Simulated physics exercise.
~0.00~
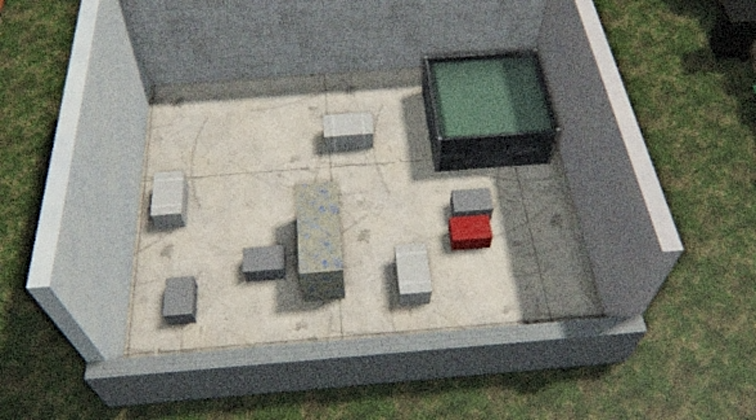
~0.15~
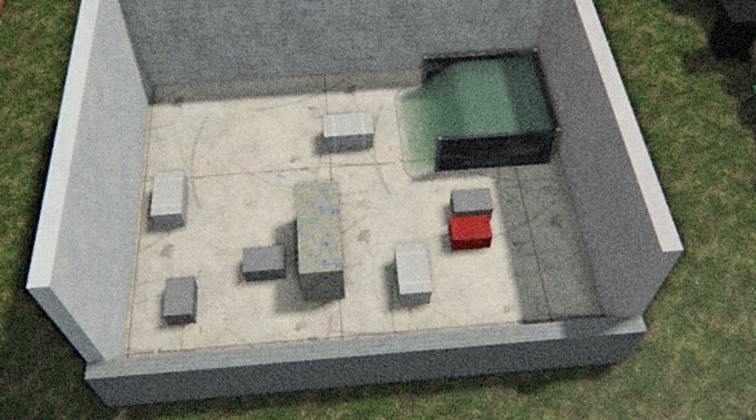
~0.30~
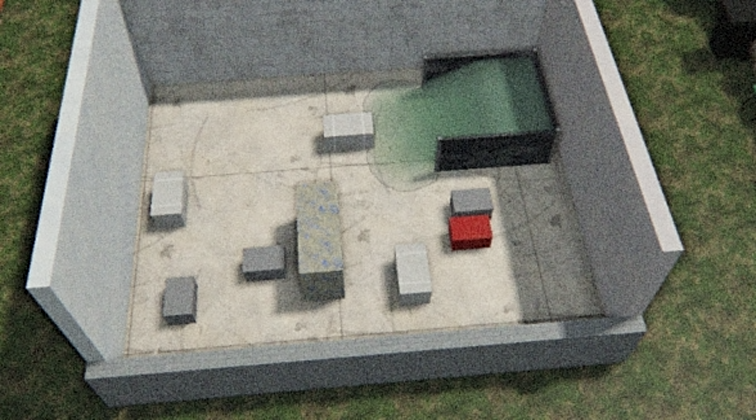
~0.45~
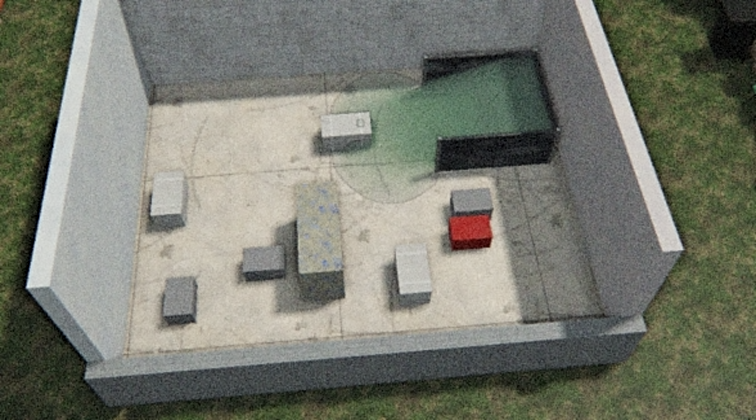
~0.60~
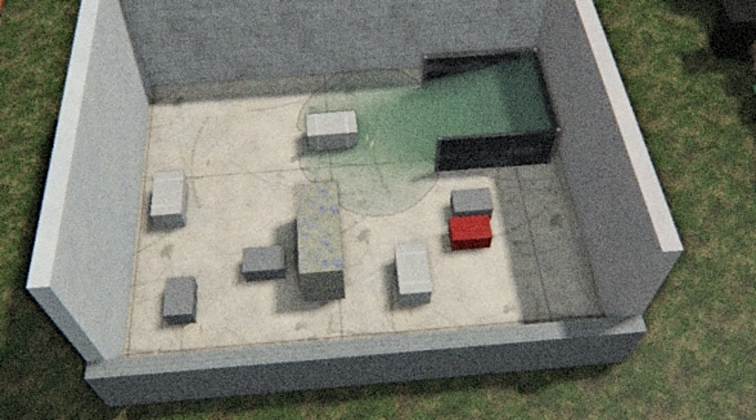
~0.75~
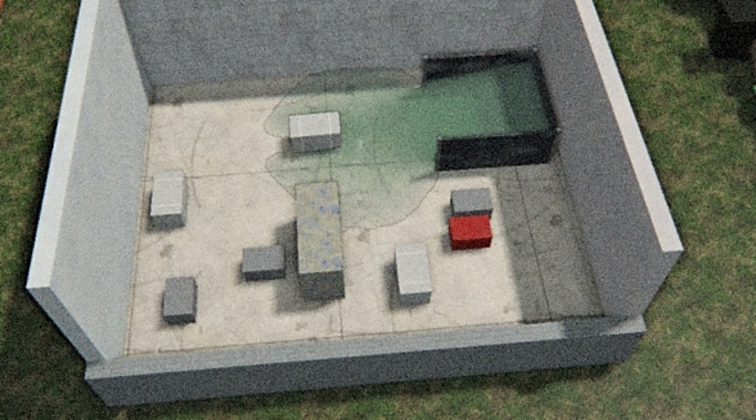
Green water pours left from a dark tank across the yard, pushing a pale block left.
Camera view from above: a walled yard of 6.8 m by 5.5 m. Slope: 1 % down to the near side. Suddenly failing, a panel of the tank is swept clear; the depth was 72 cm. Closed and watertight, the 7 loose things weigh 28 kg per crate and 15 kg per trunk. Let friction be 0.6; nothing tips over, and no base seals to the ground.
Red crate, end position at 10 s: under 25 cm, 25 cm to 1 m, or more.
It keeps its spot.
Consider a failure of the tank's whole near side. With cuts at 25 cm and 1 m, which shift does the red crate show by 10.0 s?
Under that change, the red crate covers a big distance.
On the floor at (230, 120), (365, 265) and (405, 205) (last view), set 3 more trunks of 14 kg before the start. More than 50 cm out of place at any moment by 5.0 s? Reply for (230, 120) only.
Answer: Longer than that.
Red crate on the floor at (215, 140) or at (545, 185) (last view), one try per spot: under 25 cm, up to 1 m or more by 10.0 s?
First it is swept away, then it remains in place.
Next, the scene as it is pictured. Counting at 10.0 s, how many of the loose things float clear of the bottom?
It comes to 3 of them.
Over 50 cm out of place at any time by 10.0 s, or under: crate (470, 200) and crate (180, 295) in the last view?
First one stayed inside, second one went too far.
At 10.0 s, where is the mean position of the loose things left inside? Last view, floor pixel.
That lands at roughly (352, 265).
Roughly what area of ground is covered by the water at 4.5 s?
Roughly 29 m2.
After 2.0 s the red crate is near (471, 227), 0.0 m from its start, aground; 2 afloat.
After 4.5 s the red crate is near (471, 227), 0.0 m from its start, aground; 2 afloat.
After 7.0 s the red crate is near (471, 227), 0.0 m from its start, aground; 2 afloat.
After 10.0 s the red crate is near (471, 227), 0.0 m from its start, aground; 3 afloat.
